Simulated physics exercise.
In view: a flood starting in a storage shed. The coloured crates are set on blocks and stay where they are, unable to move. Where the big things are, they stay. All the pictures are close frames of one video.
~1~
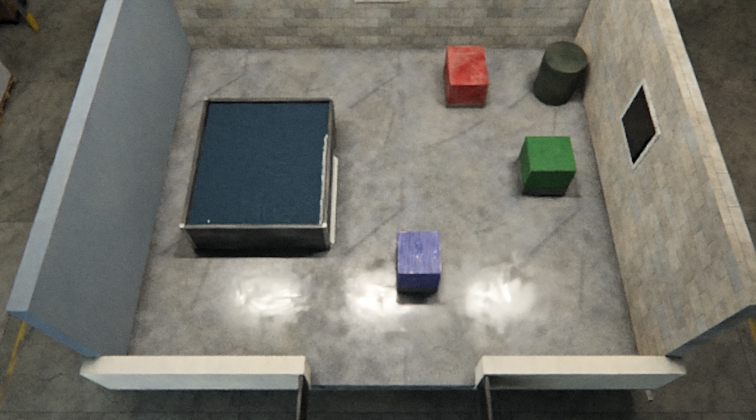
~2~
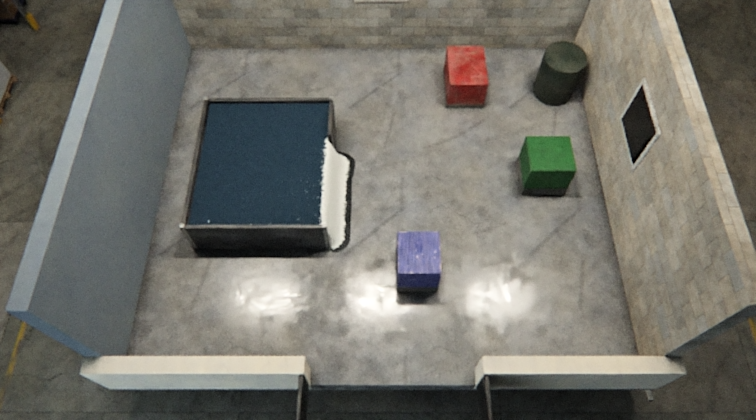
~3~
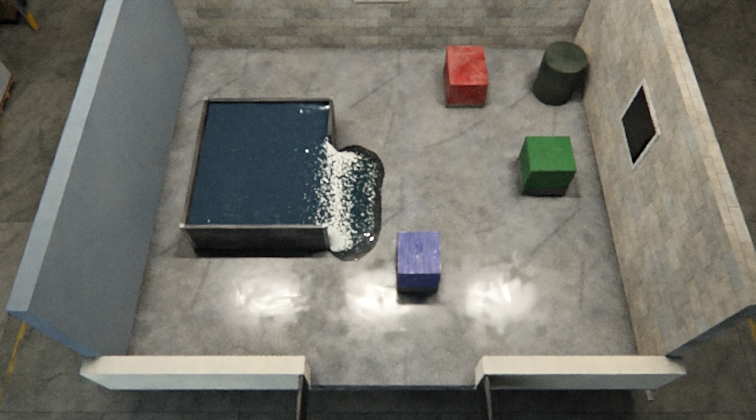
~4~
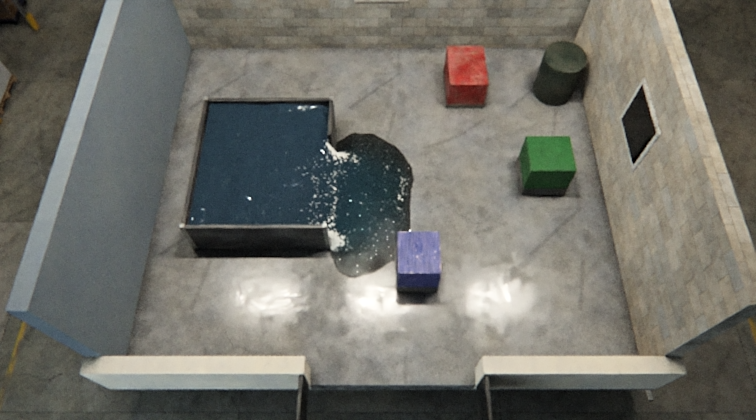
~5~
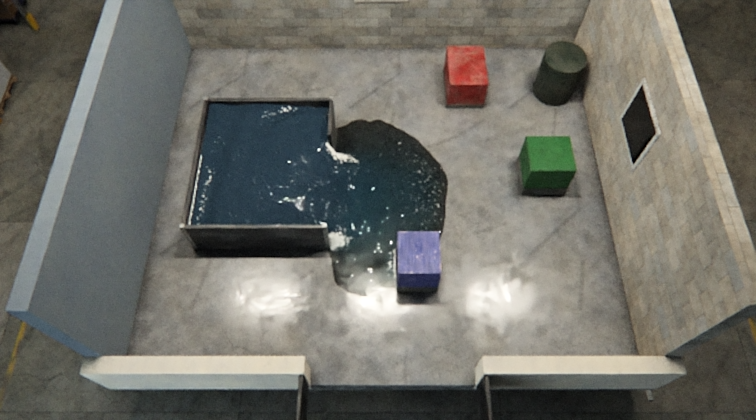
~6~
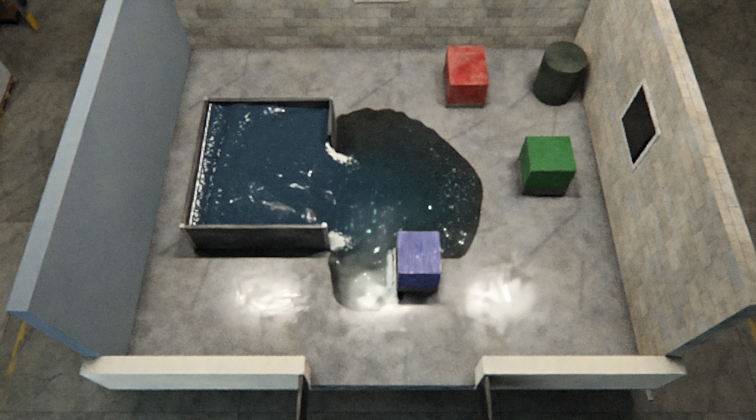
The clip shows a walled room with an open tank of dark water on the left; water pours through a gap in its right side and spreads across the floor, reaching around the blue block while the red and green blocks stay still.
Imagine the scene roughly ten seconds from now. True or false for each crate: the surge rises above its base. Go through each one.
Green crate: True; blue crate: True; red crate: True.
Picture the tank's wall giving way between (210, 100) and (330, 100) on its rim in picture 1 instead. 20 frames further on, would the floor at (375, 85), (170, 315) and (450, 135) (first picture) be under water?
The first comes out soaked, the second soaked, the third soaked.
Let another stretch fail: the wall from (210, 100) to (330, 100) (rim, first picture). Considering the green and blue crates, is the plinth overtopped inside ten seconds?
So the green crate remains untouched while the blue crate remains untouched.
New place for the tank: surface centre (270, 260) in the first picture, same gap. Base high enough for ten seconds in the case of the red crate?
Red crate: Flooded.
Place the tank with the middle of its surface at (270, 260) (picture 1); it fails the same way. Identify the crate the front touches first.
The crate marked blue comes first.
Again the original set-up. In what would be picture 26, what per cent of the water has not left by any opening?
Estimate: Near 94 %.
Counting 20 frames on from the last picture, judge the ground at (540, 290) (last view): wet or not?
That point would be inundated.
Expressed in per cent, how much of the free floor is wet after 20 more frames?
Around 55 in a hundred.
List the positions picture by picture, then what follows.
The first picture shows the open tank at (262, 161) is whole and still.
In the second picture, the front is at (344, 157), out from the gap at (328, 193).
In the third picture, water pours out at (328, 195) and has run to (368, 154).
In the fourth picture, water pours out at (328, 195) and has run to (395, 154).
In the fifth picture, the front is at (440, 174), out from the gap at (328, 196).
In the sixth picture, the front is at (475, 180), out from the gap at (328, 196).
A moment on, water covers 30 % of the floor; the green crate water round its plinth, the blue crate water round its plinth, the red crate water round its plinth.
Next, water covers 45 % of the floor; the green crate water round its plinth, the blue crate water round its plinth, the red crate water round its plinth.
Then, water covers 55 % of the floor; the green crate water round its plinth, the blue crate water round its plinth, the red crate water round its plinth.
Later, water covers 80 % of the floor; the green crate water round its plinth, the blue crate water round its plinth, the red crate water round its plinth.
In the end, water covers 100 % of the floor; the green crate was topped, the blue crate was topped, the red crate was topped.
